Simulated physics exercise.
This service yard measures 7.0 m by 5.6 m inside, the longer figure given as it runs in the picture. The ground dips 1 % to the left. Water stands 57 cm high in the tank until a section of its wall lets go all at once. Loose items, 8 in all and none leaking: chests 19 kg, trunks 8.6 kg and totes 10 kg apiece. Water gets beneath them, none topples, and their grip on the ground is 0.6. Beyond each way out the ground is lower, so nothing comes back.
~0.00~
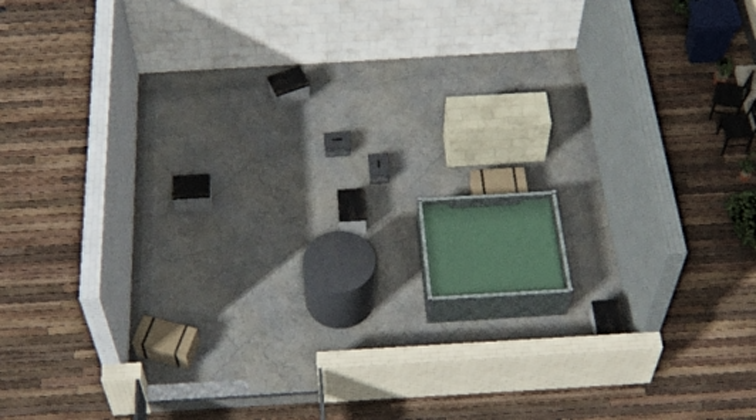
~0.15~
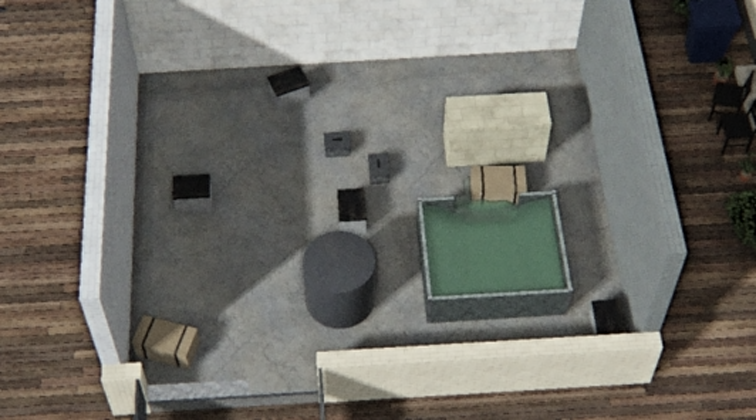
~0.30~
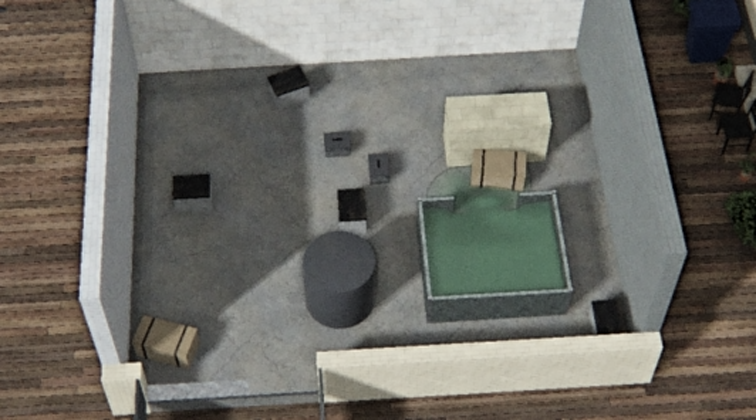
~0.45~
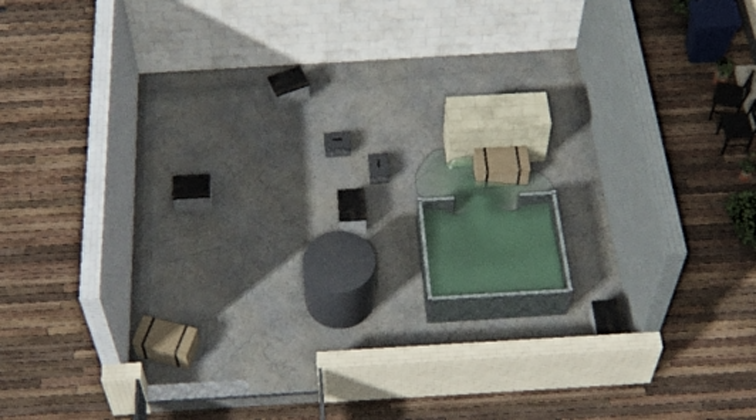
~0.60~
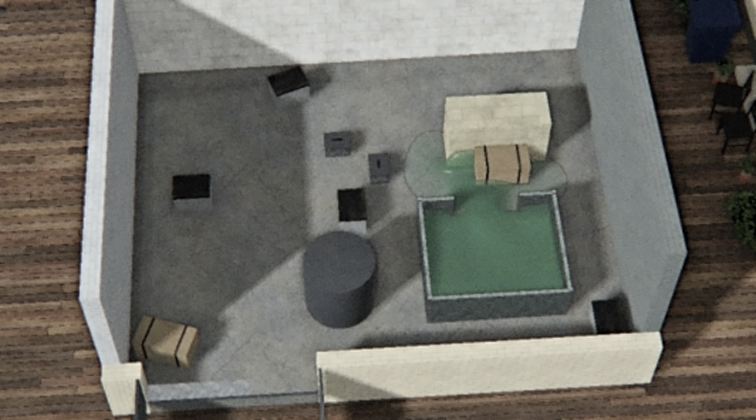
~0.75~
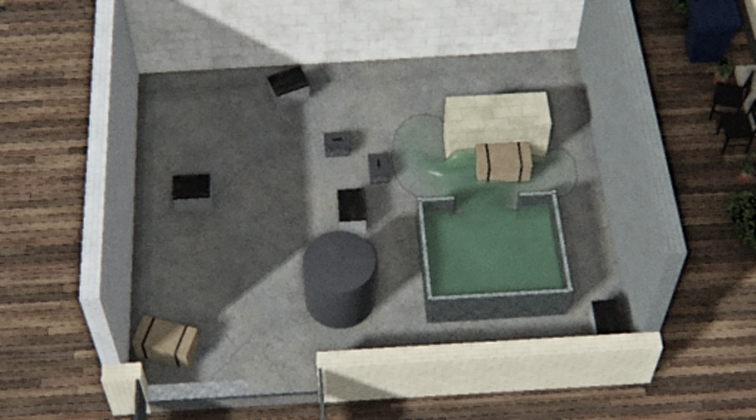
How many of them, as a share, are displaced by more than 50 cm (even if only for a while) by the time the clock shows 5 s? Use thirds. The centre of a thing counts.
It is from one to two thirds.
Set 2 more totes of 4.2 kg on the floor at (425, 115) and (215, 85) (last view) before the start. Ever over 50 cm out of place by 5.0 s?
In that order: Under, over.
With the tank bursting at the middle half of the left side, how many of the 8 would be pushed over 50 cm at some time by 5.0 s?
Then 1.
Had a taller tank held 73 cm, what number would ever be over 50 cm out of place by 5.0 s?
Then 5.
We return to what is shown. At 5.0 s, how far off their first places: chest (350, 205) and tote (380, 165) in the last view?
In that order: 0 cm, 200 cm.
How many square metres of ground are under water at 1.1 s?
Some 8.0 m2.
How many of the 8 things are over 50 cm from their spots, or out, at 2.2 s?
3 of them.
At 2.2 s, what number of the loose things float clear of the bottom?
I count 0.
After 1.1 s 0 of 8 are over 50 cm from their spots; 1 afloat.
After 2.2 s 3 of 8 are over 50 cm from their spots; 0 afloat.
After 3.5 s 4 of 8 are over 50 cm from their spots; 2 afloat.
After 5.0 s 5 of 8 are over 50 cm from their spots, and 5 have been at some point; 1 afloat.
